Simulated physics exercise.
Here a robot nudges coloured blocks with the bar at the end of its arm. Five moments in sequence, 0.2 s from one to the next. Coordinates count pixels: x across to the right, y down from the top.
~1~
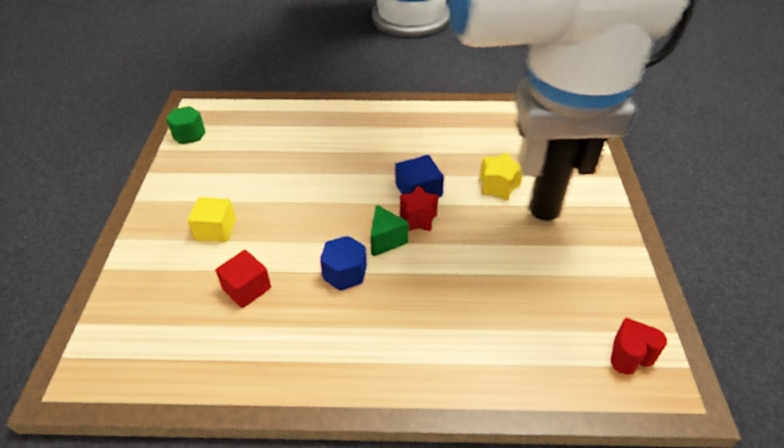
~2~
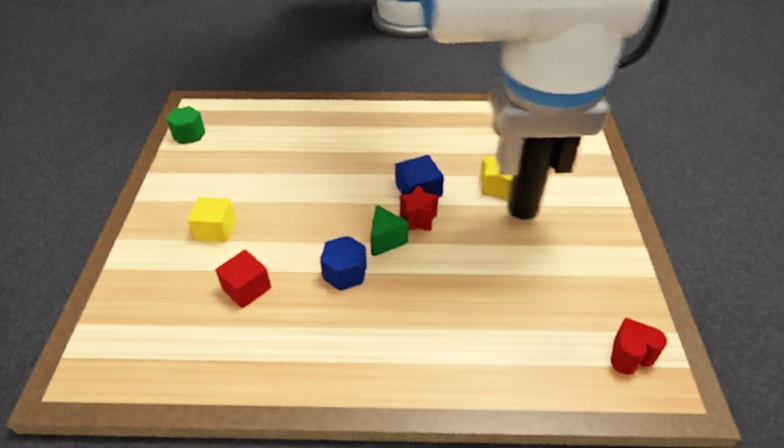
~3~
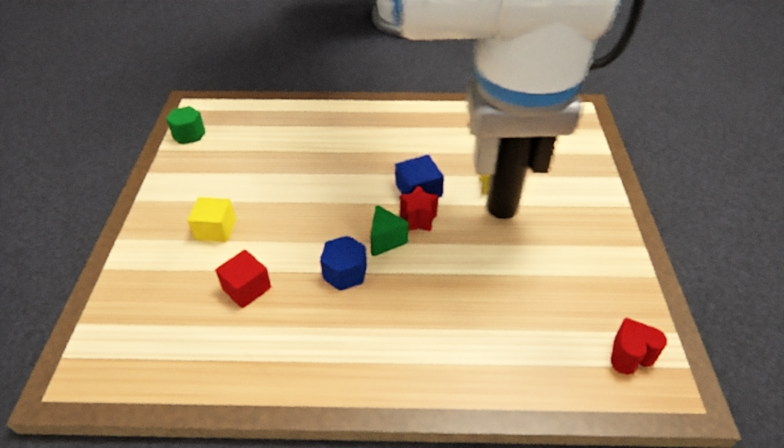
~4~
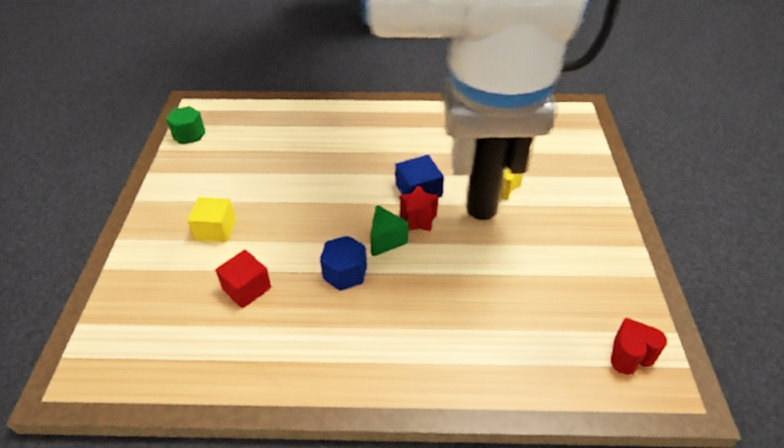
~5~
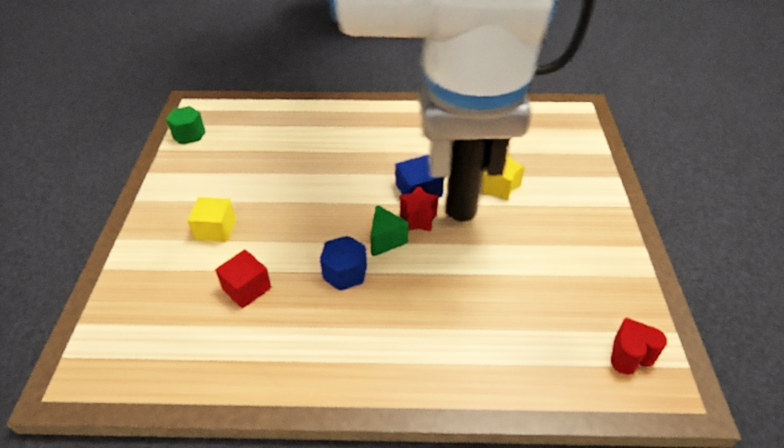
A robot arm with a dark bar at its end slides steadily left over a wooden board, passing in front of a yellow star-shaped block and nearing the red star, while the scattered coloured blocks all stay still.
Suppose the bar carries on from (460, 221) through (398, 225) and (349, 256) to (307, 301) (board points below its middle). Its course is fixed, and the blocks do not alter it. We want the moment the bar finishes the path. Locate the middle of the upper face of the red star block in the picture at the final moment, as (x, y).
It should be at (349, 201) by then.
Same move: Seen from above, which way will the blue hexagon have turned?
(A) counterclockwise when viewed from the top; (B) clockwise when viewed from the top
Option B.
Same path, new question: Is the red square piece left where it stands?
I expect so.
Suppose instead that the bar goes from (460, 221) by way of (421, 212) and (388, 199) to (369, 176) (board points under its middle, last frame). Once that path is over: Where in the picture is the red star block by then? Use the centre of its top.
The point I'd pick in the picture is (371, 198).
On the path given first. One third of the way, bar at (397, 214); green triangular block at (375, 225), turned 25° anticlockwise; red star block at (367, 199).
Two thirds of the way, bar at (348, 246); blue hexagon at (326, 275), turned 60° clockwise; green triangular block at (359, 260), turned 55° anticlockwise; red star block at (349, 201), turned 35° clockwise.
At the end, bar at (305, 291); red square piece unmoved; blue hexagon at (307, 317), turned 60° clockwise; green triangular block at (362, 273), turned 75° anticlockwise; red star block at (349, 201), turned 35° clockwise; blue square piece unmoved.
